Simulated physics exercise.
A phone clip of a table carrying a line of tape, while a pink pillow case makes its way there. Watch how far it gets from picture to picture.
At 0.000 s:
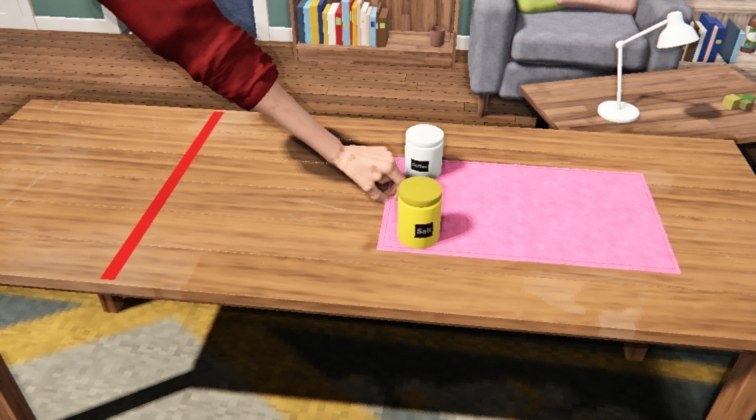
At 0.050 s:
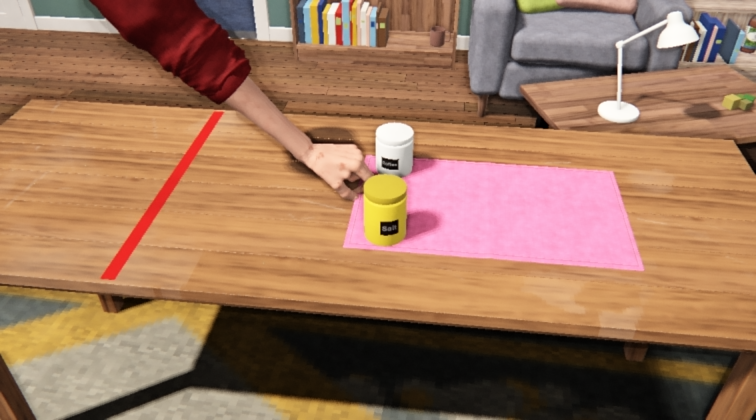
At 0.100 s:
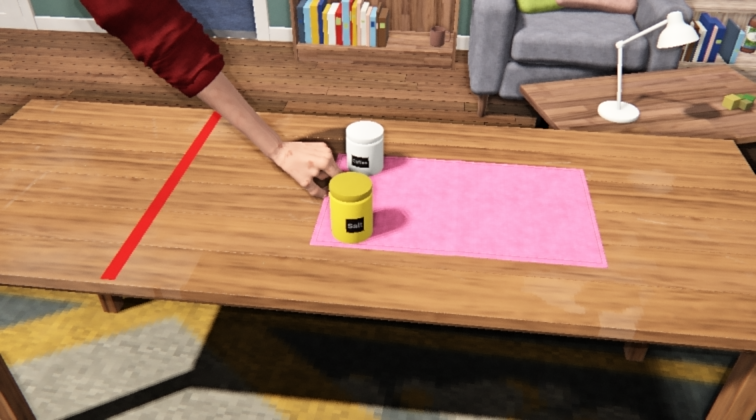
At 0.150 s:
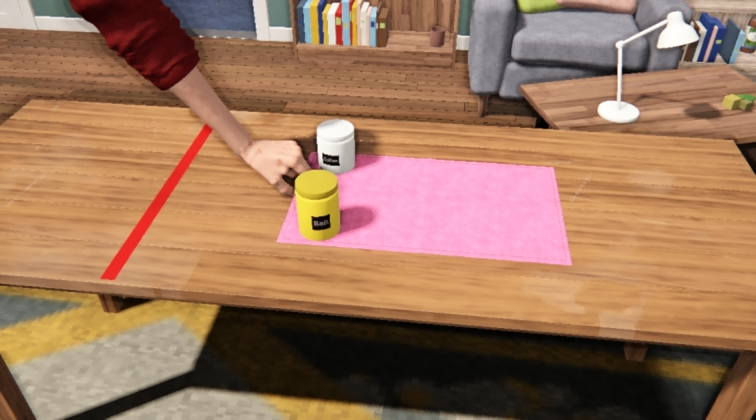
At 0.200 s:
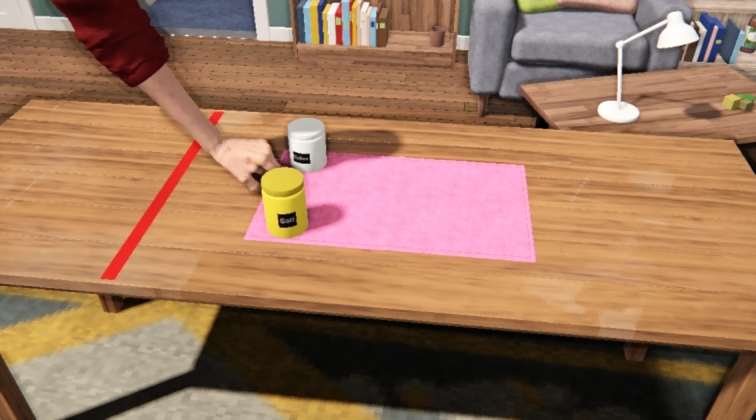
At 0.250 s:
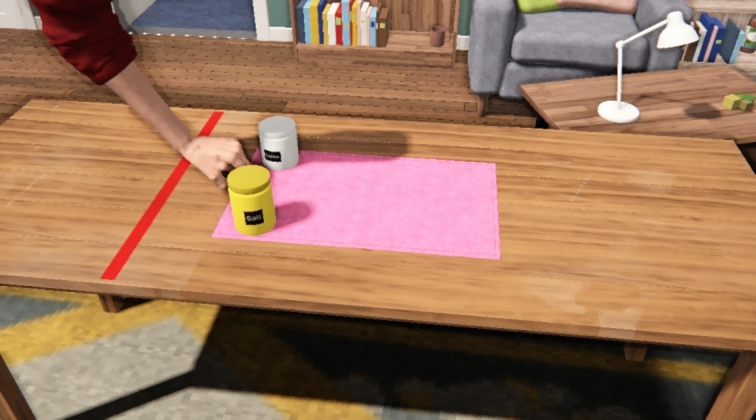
A pink cloth slid steadily left across a wooden table toward a red strip of tape, drawn along by a hand in a red sleeve, with a yellow jar and a white jar riding on it.
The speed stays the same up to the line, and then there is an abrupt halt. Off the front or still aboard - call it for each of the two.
Yellow jar: Off the front, white jar: Off the front.
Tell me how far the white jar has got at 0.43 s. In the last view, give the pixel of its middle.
Look around (184, 137) in the last picture.
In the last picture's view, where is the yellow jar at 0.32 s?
At that moment it is at (207, 197).
By 0.32 s, hem short of the tape; yellow jar on the cloth near (207, 197); white jar on the cloth near (239, 141).
By 0.43 s, hem at the tape; yellow jar ahead of the hem near (143, 193); white jar ahead of the hem near (184, 138).
When it is over, hem at the tape; yellow jar ahead of the hem near (77, 190); white jar ahead of the hem near (127, 135). The yellow jar shoots off the front and the white jar slides clear of the cloth.
